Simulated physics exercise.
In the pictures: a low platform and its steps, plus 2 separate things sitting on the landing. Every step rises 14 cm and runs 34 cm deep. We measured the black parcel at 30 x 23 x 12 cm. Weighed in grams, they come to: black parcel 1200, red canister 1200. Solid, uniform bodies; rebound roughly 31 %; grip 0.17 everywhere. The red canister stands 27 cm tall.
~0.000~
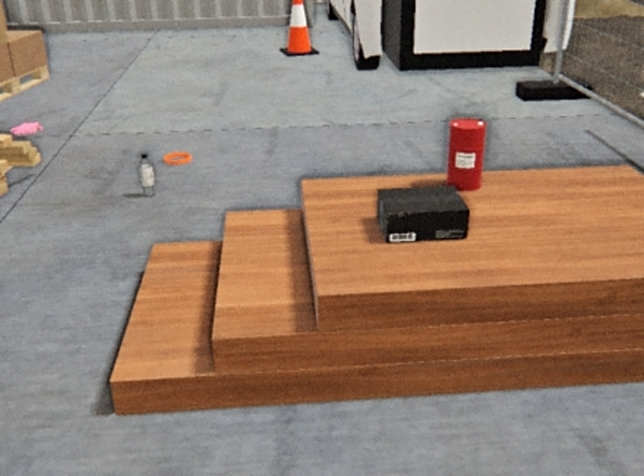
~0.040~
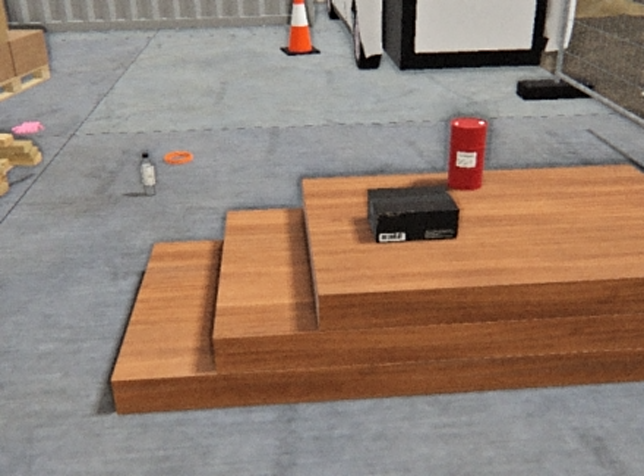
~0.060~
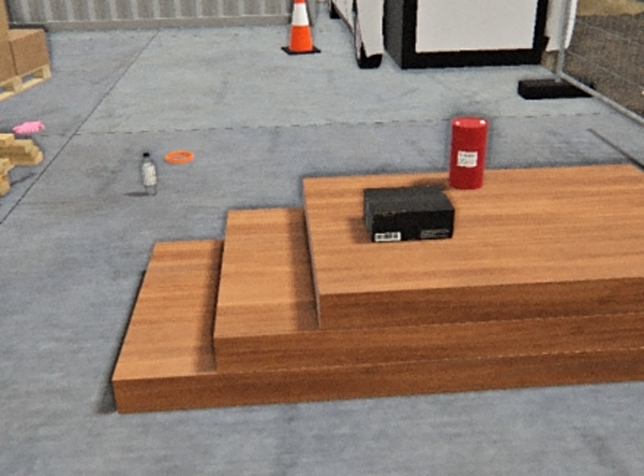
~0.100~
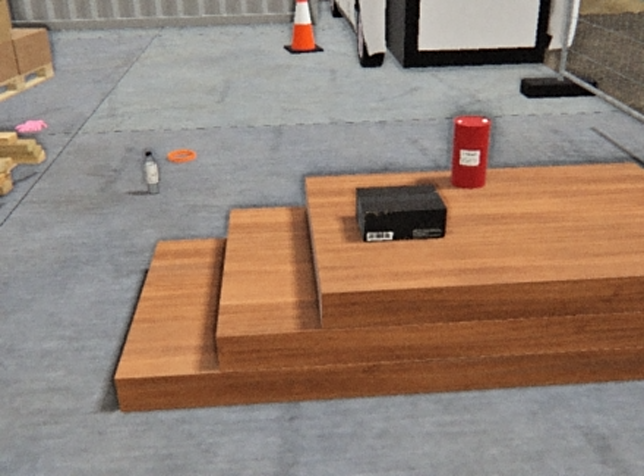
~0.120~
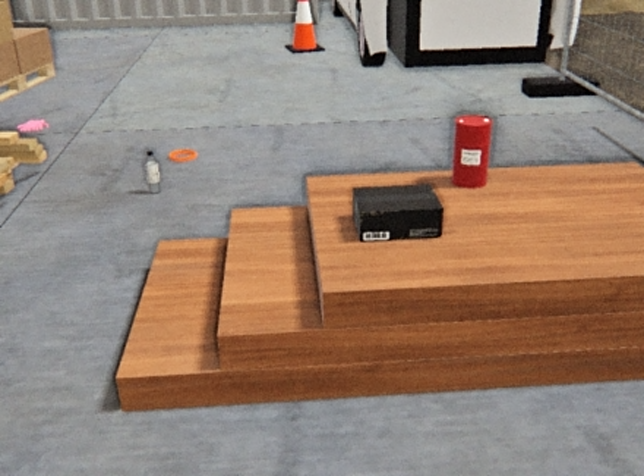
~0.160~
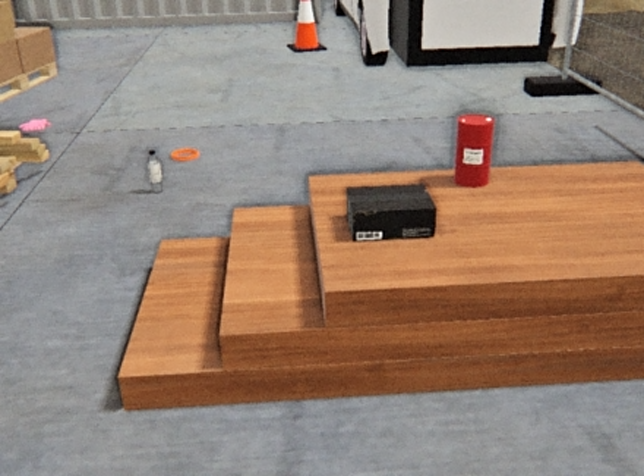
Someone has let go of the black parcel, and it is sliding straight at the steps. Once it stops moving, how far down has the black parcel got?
It has got nowhere; it is still on the landing.
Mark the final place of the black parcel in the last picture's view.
At roughly (340, 214).
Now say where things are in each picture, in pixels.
In the first frame, 42 cm to the first step; black parcel (421, 213); red canister (466, 155).
In the second frame, 38 cm to the first step; black parcel (411, 213); red canister (467, 154).
In the third frame, 36 cm to the first step; black parcel (407, 213); red canister (468, 154).
In the fourth frame, 32 cm to the first step; black parcel (400, 212); red canister (470, 152).
In the fifth frame, 31 cm to the first step; black parcel (396, 212); red canister (471, 152).
In the sixth frame, 27 cm to the first step; black parcel (390, 212); red canister (474, 151).
After 0.26 s, 20 cm to the first step; black parcel near (371, 213).
After 0.36 s, 15 cm to the first step; black parcel near (356, 213).
In the end (1.0 s), 9 cm to the first step; red canister under 12 cm from the start. At the end, from the last picture's camera, black parcel near (340, 214).
